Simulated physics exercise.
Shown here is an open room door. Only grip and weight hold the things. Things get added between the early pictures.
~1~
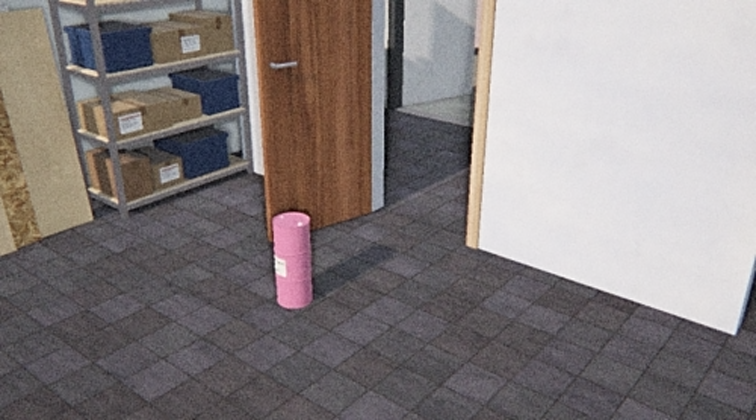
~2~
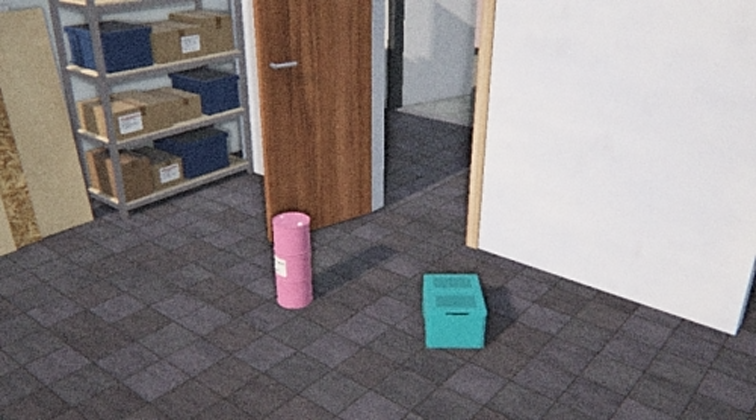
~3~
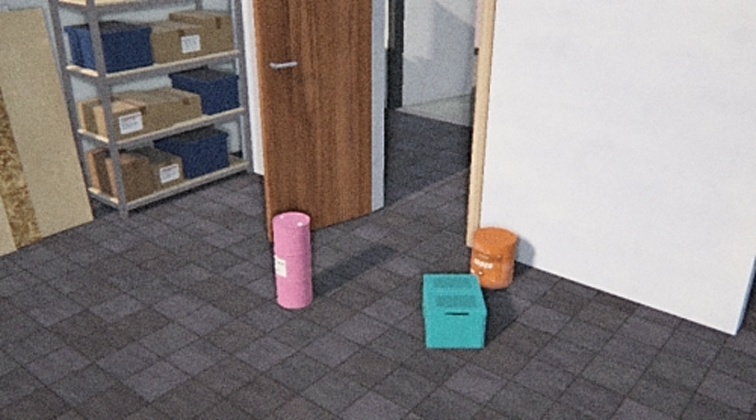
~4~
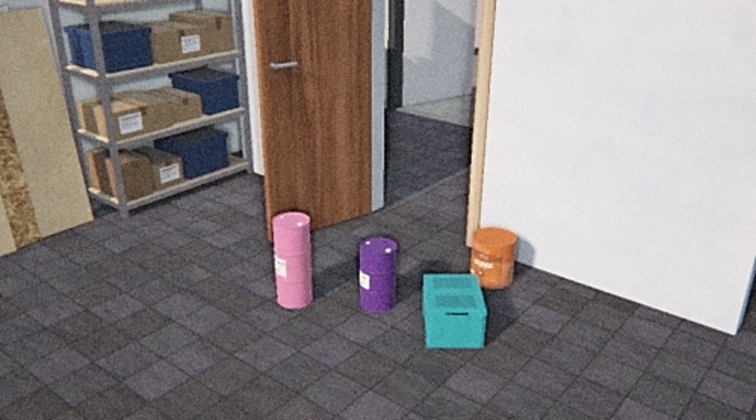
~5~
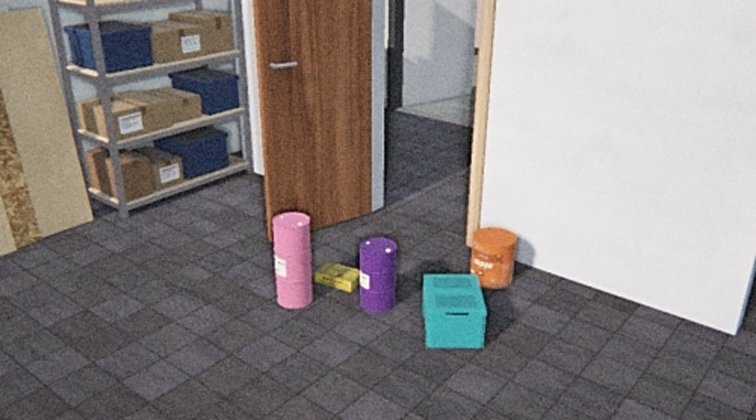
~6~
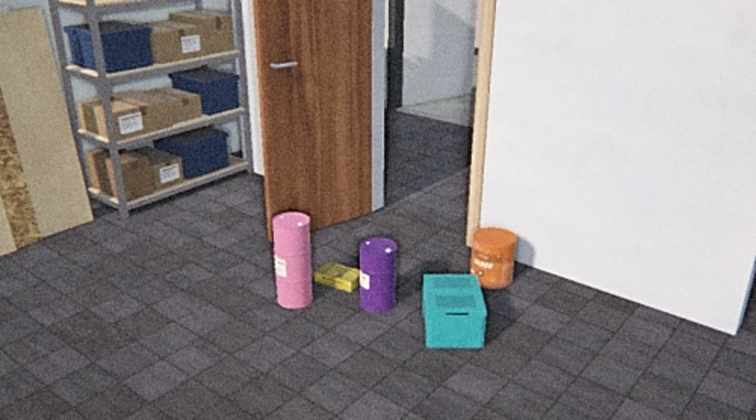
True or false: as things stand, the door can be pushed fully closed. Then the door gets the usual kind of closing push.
True.
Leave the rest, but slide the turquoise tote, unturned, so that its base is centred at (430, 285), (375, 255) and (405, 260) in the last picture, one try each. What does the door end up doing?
Well, on the first try it makes it all the way, on the second it is held back, and on the third it is held back.
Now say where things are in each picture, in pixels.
Door wide open and still, in the first frame.
Door wide open and still; turquoise tote (453, 311), in the second frame.
Door wide open and still; orange pail (493, 258); pink canister (293, 261), in the third frame.
Door wide open and still; turquoise tote (453, 311); purple canister (378, 275), in the fourth frame.
Door wide open and still; orange pail (493, 258); pink canister (293, 261), in the fifth frame.
Door wide open and still; yellow packet (339, 276); turquoise tote (453, 311), in the sixth frame.
Then, 0.90 s on from there, open by 68°.
Then, 1.40 s on from there, open by 32°.
In the end, open by 0°; all 5 unmoved. At the end, from the last picture's camera, yellow packet near (339, 276).
